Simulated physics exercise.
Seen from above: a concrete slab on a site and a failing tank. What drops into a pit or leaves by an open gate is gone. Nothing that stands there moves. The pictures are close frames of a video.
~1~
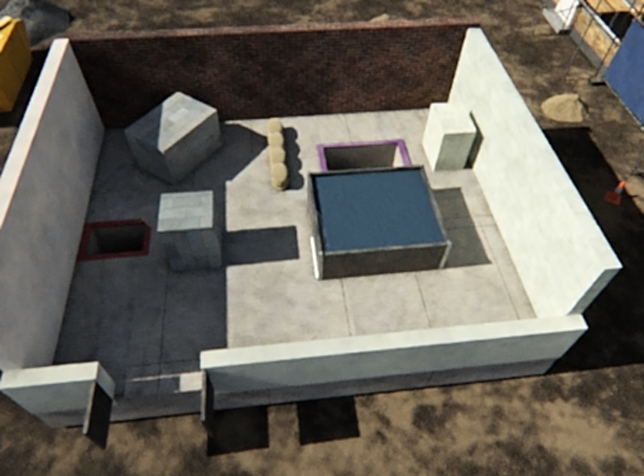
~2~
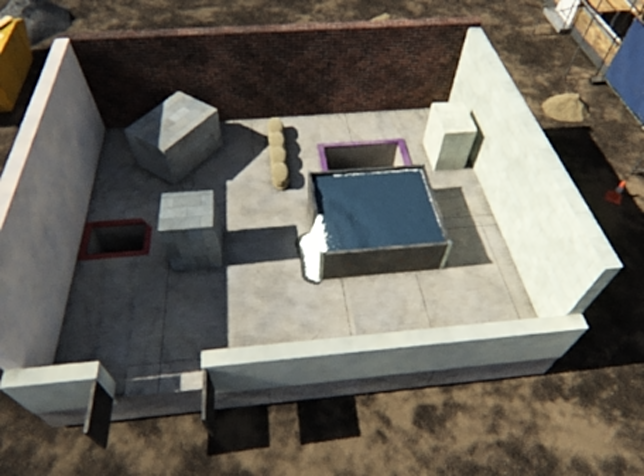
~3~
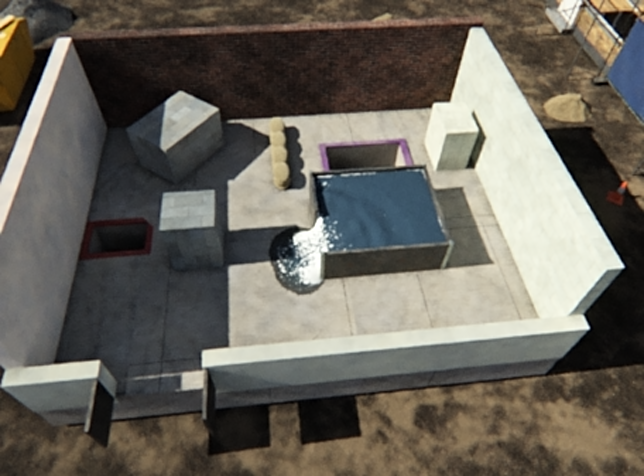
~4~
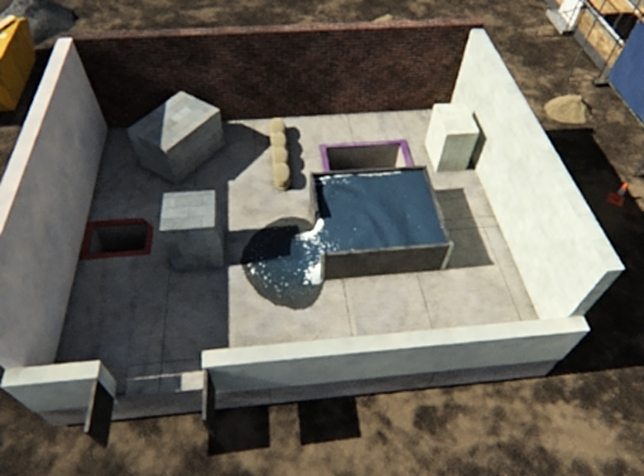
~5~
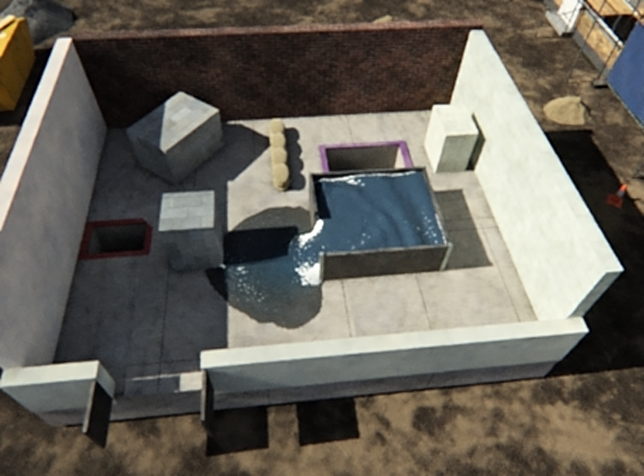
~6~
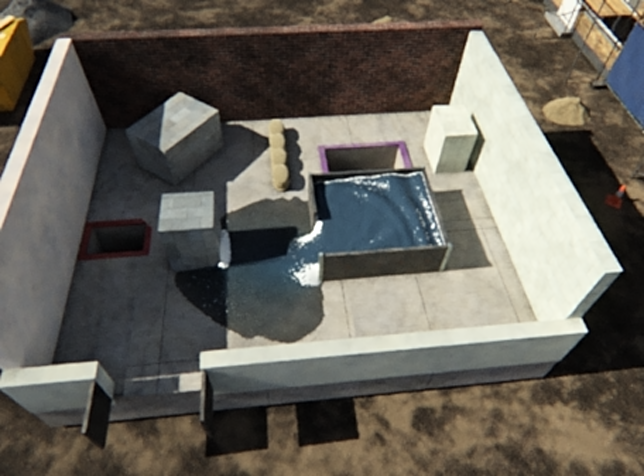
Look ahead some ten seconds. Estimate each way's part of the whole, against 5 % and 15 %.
One by one: The gate takes over 15 %; the purple pit takes under 5 %; the red pit takes over 15 %.
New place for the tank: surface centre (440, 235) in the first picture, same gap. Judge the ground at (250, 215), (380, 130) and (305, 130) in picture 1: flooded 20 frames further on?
In that order: Under water, no water, clear.
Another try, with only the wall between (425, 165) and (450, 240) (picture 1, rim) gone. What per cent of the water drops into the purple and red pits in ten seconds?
Per cent: Purple 8, red 12.
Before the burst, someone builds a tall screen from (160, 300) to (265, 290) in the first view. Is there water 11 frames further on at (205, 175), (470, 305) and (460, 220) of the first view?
In turn: Wet, no water, dry.
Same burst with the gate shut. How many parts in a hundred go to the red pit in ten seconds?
Roughly, in per cent: Red 30.
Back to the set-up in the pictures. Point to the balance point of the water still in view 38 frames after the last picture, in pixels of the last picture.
Near (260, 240).
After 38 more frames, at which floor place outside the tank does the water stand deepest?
Around (47, 389).
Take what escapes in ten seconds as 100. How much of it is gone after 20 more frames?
I make it 15 per cent.
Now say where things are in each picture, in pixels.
Still water in the open tank at (375, 209), in the first frame.
Water pours out at (319, 249) and has run to (310, 280), in the second frame.
The front is at (275, 247), out from the gap at (320, 250), in the third frame.
The front is at (248, 252), out from the gap at (320, 251), in the fourth frame.
Water pours out at (320, 251) and has run to (213, 277), in the fifth frame.
The front is at (181, 281), out from the gap at (319, 251), in the sixth frame.
A moment on, water covers 25 % of the floor; the gate 0 %, the purple pit 0 %, the red pit 0 %.
Next, water covers 35 % of the floor; the gate 2 %, the purple pit 0 %, the red pit 0 %.
Then, water covers 45 % of the floor; the gate 6 %, the purple pit 0 %, the red pit 1 %.
Later, water covers 55 % of the floor; the gate 15 %, the purple pit 0 %, the red pit 11 %.
In the end, water covers 60 % of the floor; the gate 22 %, the purple pit 0 %, the red pit 20 %.
